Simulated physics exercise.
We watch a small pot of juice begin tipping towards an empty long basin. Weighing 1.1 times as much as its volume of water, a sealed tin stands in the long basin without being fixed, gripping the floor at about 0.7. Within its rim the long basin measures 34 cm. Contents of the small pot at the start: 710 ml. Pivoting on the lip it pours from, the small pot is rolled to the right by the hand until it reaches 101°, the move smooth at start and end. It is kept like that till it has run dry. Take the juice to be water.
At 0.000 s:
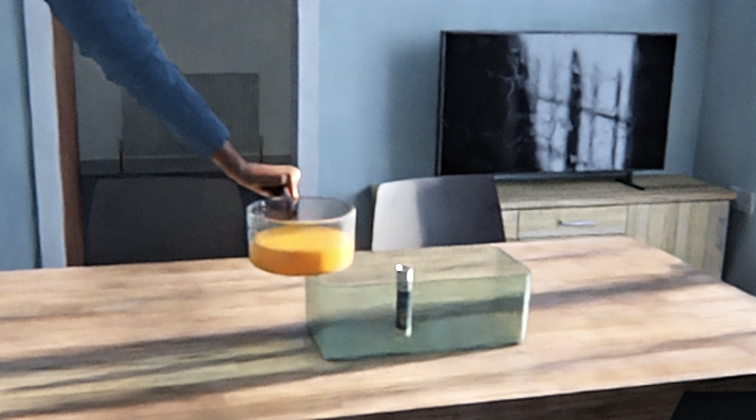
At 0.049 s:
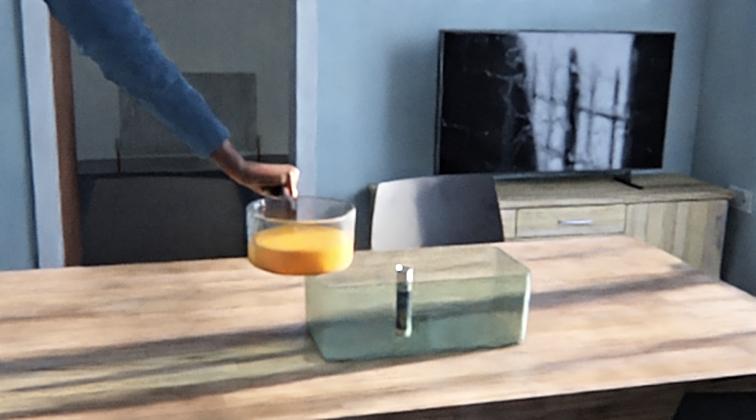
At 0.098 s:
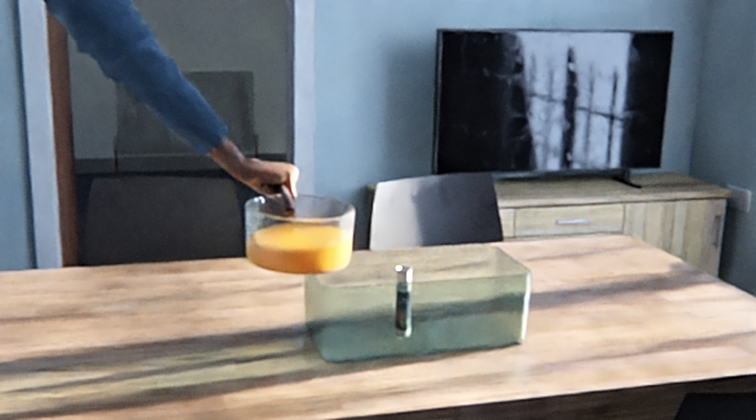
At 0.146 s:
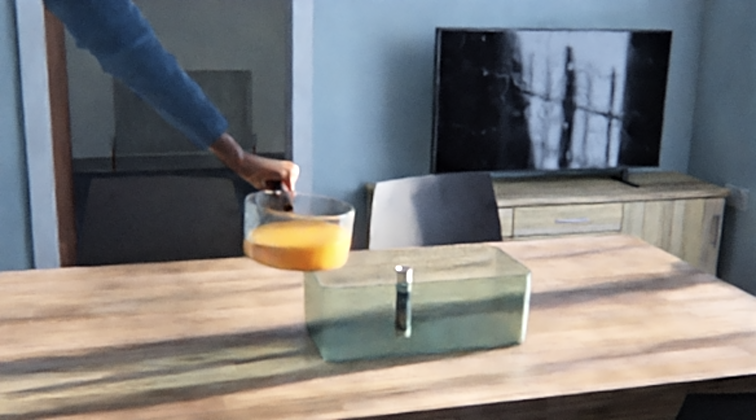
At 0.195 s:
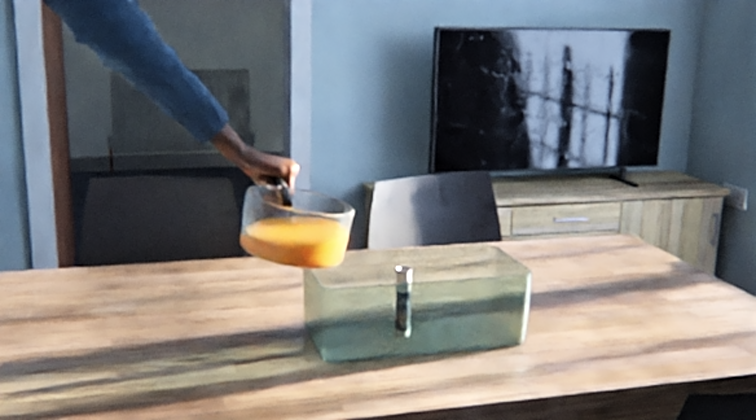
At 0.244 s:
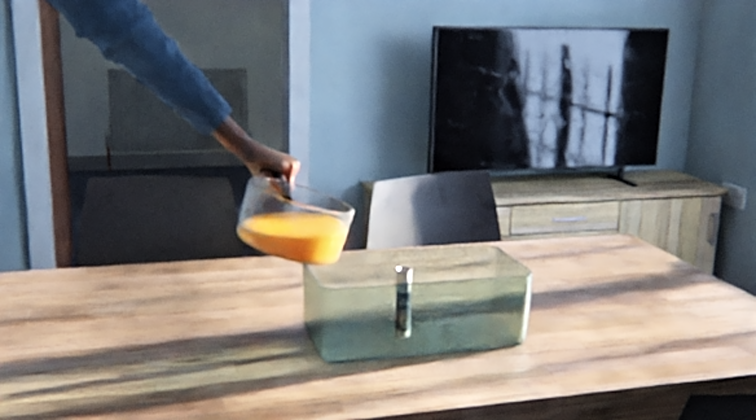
We see a hand holding a small clear pot of orange juice above the left end of a long glass basin with a small upright tin inside, then slowly tilting the pot to the right, the juice staying inside.
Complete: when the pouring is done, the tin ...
... has gone over.
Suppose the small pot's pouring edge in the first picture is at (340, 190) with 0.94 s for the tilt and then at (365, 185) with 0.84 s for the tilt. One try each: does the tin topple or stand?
The tin overturns the first time and overturns the second time.
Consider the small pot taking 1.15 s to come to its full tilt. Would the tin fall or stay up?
In that case the tin overturns.
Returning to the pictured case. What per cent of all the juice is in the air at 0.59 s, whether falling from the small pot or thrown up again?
Around 26 in a hundred.
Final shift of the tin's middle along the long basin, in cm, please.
About 7.0 cm.
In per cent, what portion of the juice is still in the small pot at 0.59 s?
Still held: Roughly 74 % of the total.
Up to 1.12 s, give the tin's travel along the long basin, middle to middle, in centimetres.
Measured centre to centre, about 1 cm.
Then, 0.59 s in, the tilt is 74° and 74 per cent is still to pour; the tin stands where it began.
Then, 0.85 s in, the tilt is 100° and 18 per cent is still to pour; the tin stands where it began.
Then, 1.12 s in, the tilt is 101° and 2 per cent is still to pour; the tin leans 6°.
Then, 1.41 s in, the tilt is 101° and 0 per cent is still to pour; the tin lies on its side.
Finally, the tin lies on its side.
